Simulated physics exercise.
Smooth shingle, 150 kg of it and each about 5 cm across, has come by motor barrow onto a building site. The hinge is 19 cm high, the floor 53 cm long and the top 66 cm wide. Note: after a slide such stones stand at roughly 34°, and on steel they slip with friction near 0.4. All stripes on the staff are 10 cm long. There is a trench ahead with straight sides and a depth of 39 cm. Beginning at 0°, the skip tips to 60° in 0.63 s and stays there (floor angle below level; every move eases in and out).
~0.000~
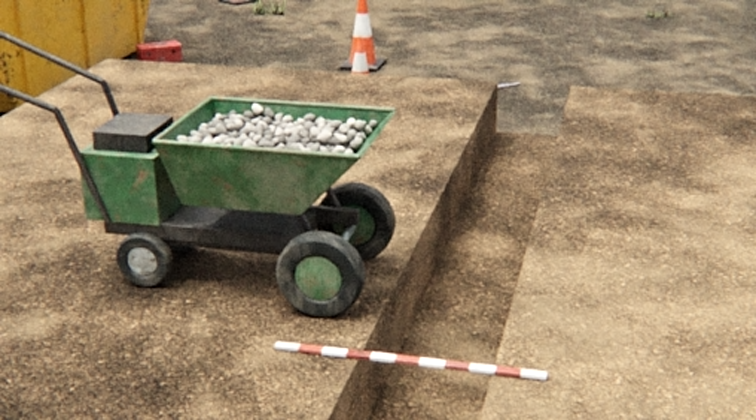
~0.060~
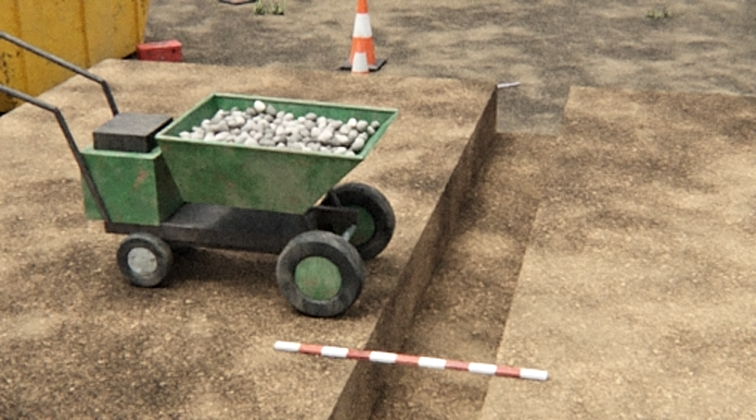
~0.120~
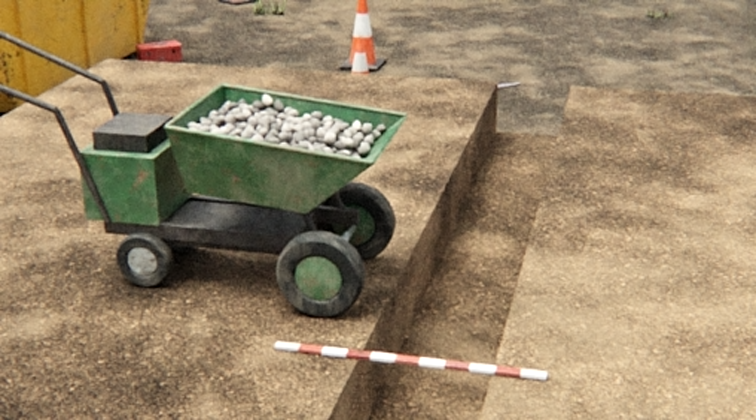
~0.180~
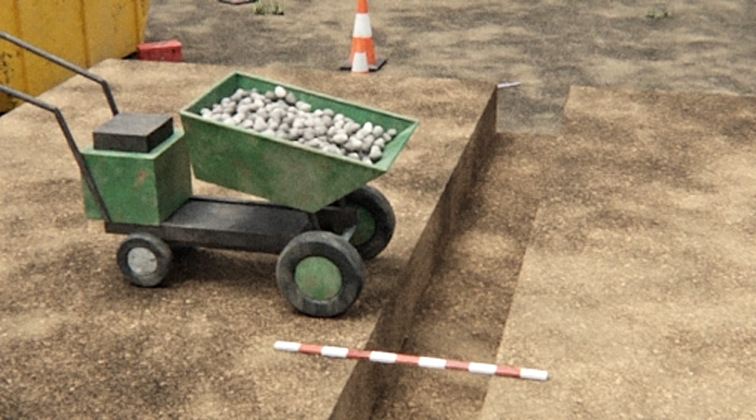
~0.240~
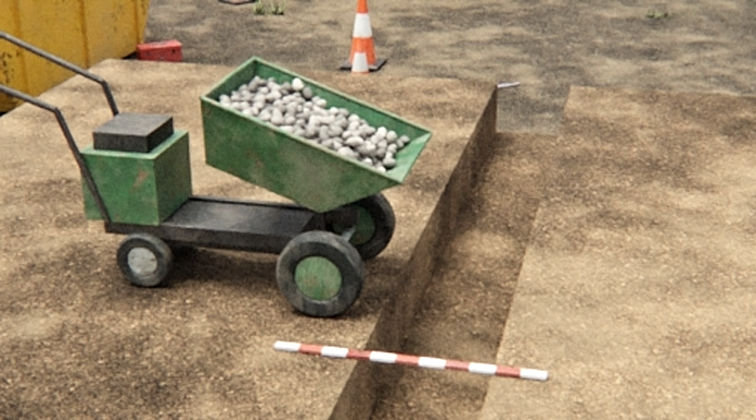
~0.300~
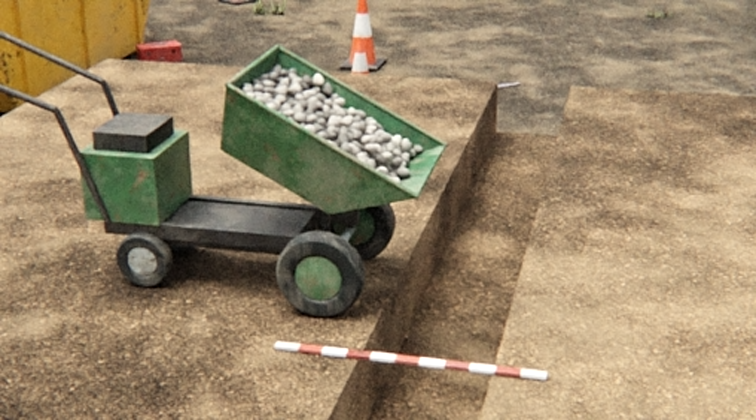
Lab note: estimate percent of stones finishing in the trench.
Approx. 40 %.
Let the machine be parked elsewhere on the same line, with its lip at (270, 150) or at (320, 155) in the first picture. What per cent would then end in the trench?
That gives roughly 100 per cent and roughly 70 per cent.
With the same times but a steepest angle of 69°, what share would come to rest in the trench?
Then about 30 per cent.
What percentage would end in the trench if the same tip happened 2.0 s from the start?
Expected share: Around 65%.
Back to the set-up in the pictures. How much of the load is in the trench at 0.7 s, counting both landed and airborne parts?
Around 10 per cent of it, at that instant.
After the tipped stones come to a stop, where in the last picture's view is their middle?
The stones end up centred near (544, 301).
After 0.5 s the floor is at 50°; 100 % in the skip; the foremost stones are at (438, 210).
After 0.7 s the floor is at 60°; 82 % in the skip, 12 % in the trench, 6 % past the trench; the foremost stones are at (535, 297).
After 1.1 s the floor is at 60°; 29 % in the skip, 15 % in the trench, 56 % past the trench; the foremost stones are at (710, 323).
After 3.0 s the floor is at 60°; 0 % in the skip, 40 % in the trench, 60 % past the trench; the foremost stones are past the picture's edge.
